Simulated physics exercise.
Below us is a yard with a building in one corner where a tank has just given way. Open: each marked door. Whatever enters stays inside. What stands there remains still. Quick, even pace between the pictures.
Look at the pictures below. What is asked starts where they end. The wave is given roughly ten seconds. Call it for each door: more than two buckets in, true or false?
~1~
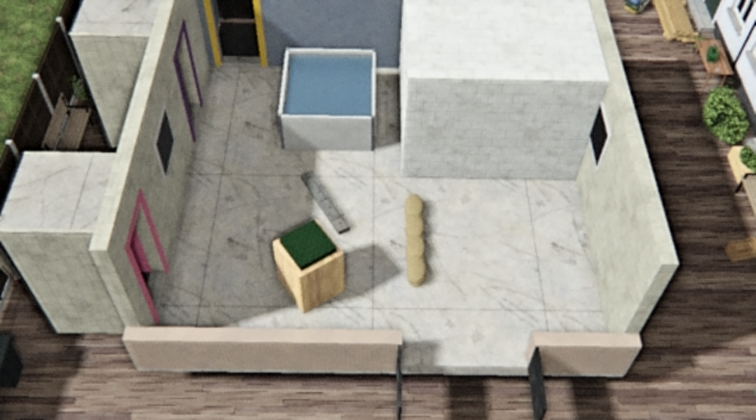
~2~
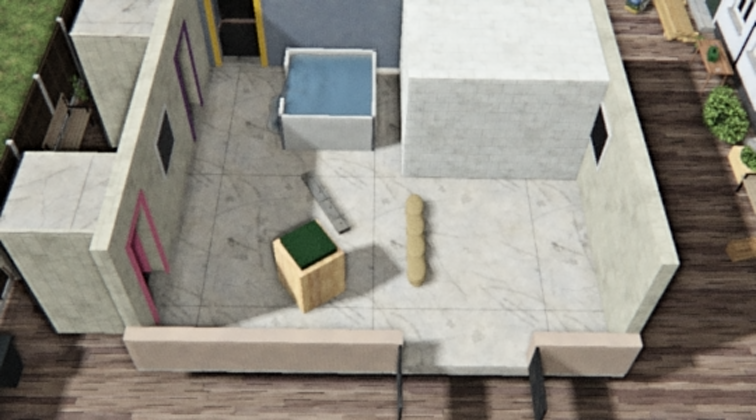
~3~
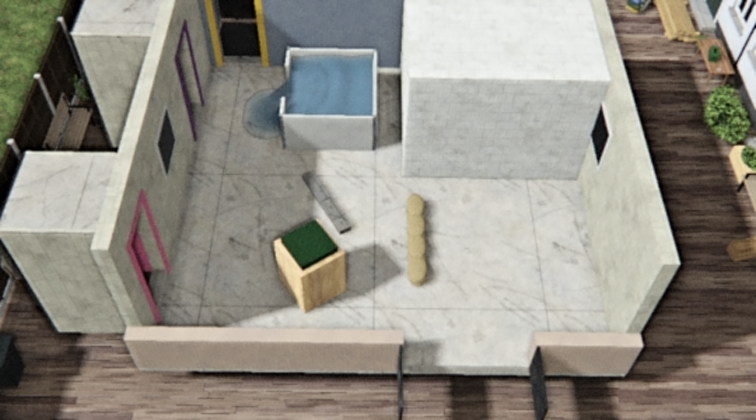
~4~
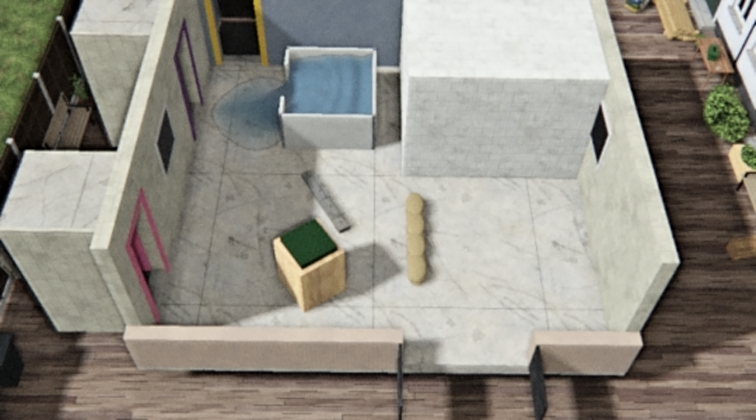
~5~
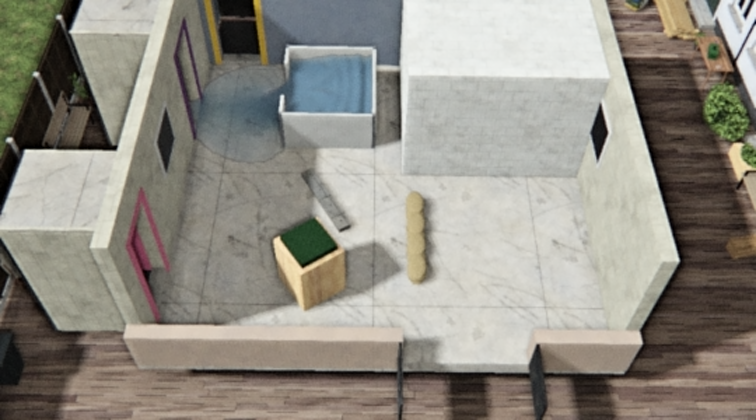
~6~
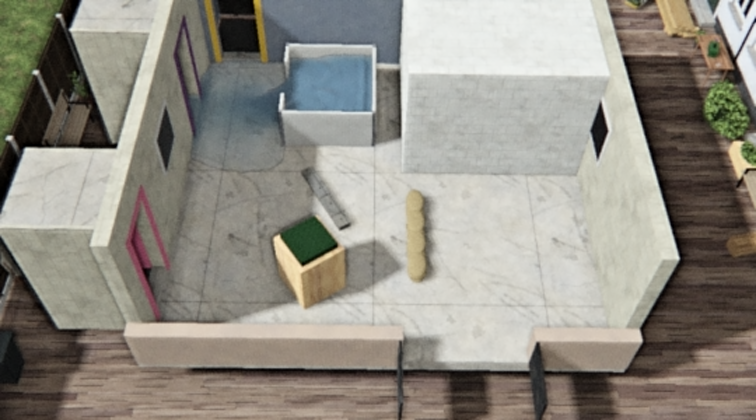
Purple door true, yellow door true, pink door false.
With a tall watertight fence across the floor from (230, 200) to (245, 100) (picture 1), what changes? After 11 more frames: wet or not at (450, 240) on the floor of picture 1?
Result at that point: Unwetted.
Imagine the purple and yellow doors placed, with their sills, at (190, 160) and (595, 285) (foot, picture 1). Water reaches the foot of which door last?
Answer: The yellow door.
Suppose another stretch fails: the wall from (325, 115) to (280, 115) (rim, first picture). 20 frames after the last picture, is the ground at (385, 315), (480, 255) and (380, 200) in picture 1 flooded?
Point by point: Soaked; unwetted; soaked.
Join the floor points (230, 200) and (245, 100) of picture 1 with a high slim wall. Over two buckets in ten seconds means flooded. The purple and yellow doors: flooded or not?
In that case the purple door stays short and the yellow door tops the limit.
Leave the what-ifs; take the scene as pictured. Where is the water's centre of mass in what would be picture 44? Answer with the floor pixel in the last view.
I reckon somewhere around (288, 157).
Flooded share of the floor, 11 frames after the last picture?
About 25 %.
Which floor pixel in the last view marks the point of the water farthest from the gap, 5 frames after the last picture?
(174, 239).
A moment on, water covers 15 % of the floor; the purple door far over two buckets in, the yellow door under two buckets in, the pink door not reached.
Next, water covers 25 % of the floor; the purple door far over two buckets in, the yellow door far over two buckets in, the pink door wet at the sill, nothing in.
Then, water covers 40 % of the floor; the purple door far over two buckets in, the yellow door far over two buckets in, the pink door wet at the sill, nothing in.
Later, water covers 60 % of the floor; the purple door far over two buckets in, the yellow door far over two buckets in, the pink door wet at the sill, nothing in.
In the end, water covers 80 % of the floor; the purple door far over two buckets in, the yellow door far over two buckets in, the pink door wet at the sill, nothing in.
